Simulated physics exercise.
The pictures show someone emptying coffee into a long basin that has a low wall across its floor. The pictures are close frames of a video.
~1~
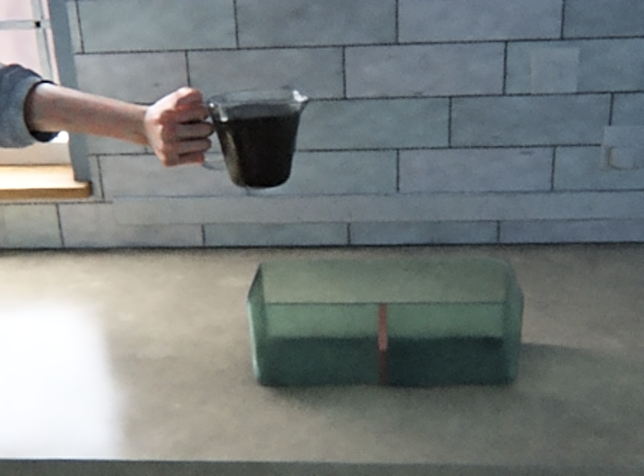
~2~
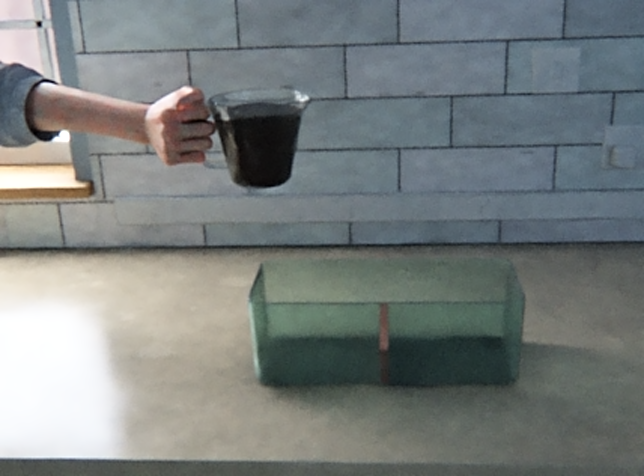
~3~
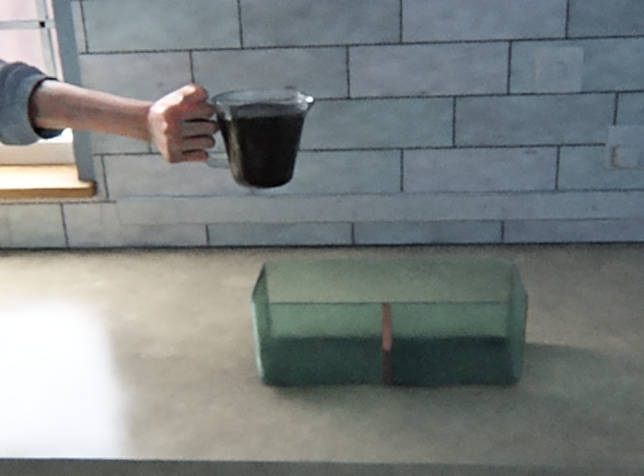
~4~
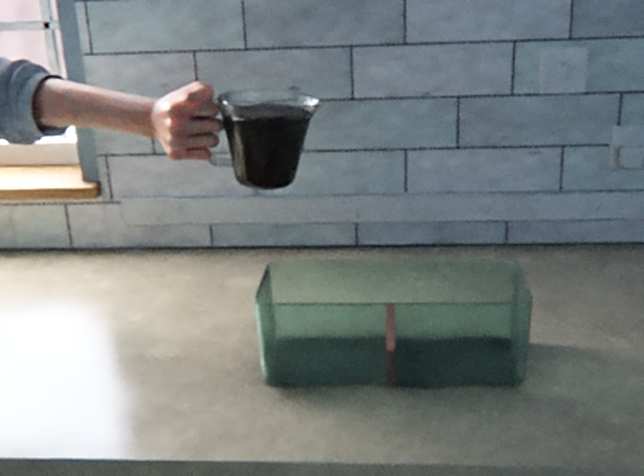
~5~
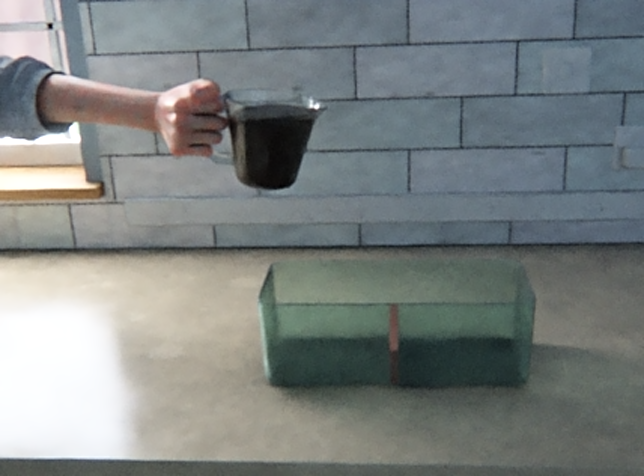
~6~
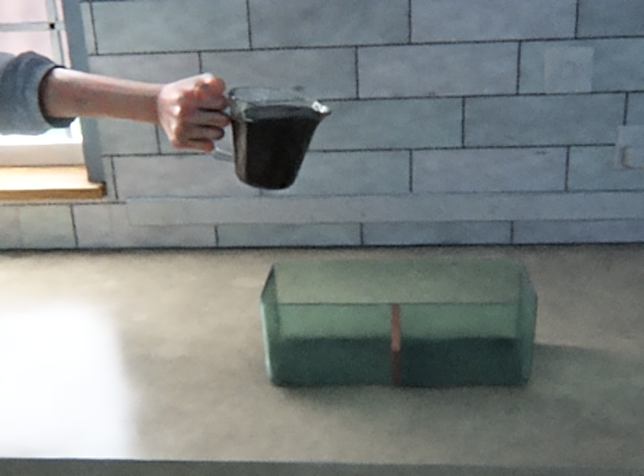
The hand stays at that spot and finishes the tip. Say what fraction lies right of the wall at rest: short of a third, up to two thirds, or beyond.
The share right of the wall is between a third and two thirds.
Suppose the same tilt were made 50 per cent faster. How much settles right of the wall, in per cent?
Near 35 %.
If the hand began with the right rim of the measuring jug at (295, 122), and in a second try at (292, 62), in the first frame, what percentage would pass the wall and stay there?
In turn 10 and 30 in a hundred.
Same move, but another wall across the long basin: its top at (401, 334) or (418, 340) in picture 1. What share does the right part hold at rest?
About 15 and 10 per cent.
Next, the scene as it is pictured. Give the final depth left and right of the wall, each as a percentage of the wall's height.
The left part 30 per cent, the right part 20.
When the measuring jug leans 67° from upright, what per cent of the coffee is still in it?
Roughly 65 in a hundred.
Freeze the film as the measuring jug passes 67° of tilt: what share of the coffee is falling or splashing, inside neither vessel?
Near 25 %.
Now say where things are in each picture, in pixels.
The first picture shows tilt 0°; pouring edge (311, 98); surface from (215, 111) to (301, 109); the long basin's rim runs from (254, 282) to (516, 280); the wall's top is at (383, 327).
The second picture shows tilt 1°; pouring edge (313, 98); surface from (216, 111) to (302, 109).
The third picture shows tilt 2°; pouring edge (317, 100); surface from (220, 110) to (305, 110).
The fourth picture shows tilt 5°; pouring edge (322, 103); surface from (225, 111) to (310, 111).
The fifth picture shows tilt 8°; pouring edge (328, 107); surface from (231, 113) to (317, 112).
The sixth picture shows tilt 12°; pouring edge (332, 111); surface from (235, 113) to (323, 112).
A moment on, the measuring jug is tipped part way and 63 per cent is still to pour, 3 is left of the wall and 8 right of it.
Next, the measuring jug is tipped right over and 6 per cent is still to pour, 33 is left of the wall and 46 right of it.
Then the measuring jug is tipped right over and 0 per cent is still to pour, 51 is left of the wall and 47 right of it.
Later the measuring jug is tipped right over and 0 per cent is still to pour, 51 is left of the wall and 47 right of it.
In the end 51 per cent lies left of the wall, 47 right of it and 2 outside.
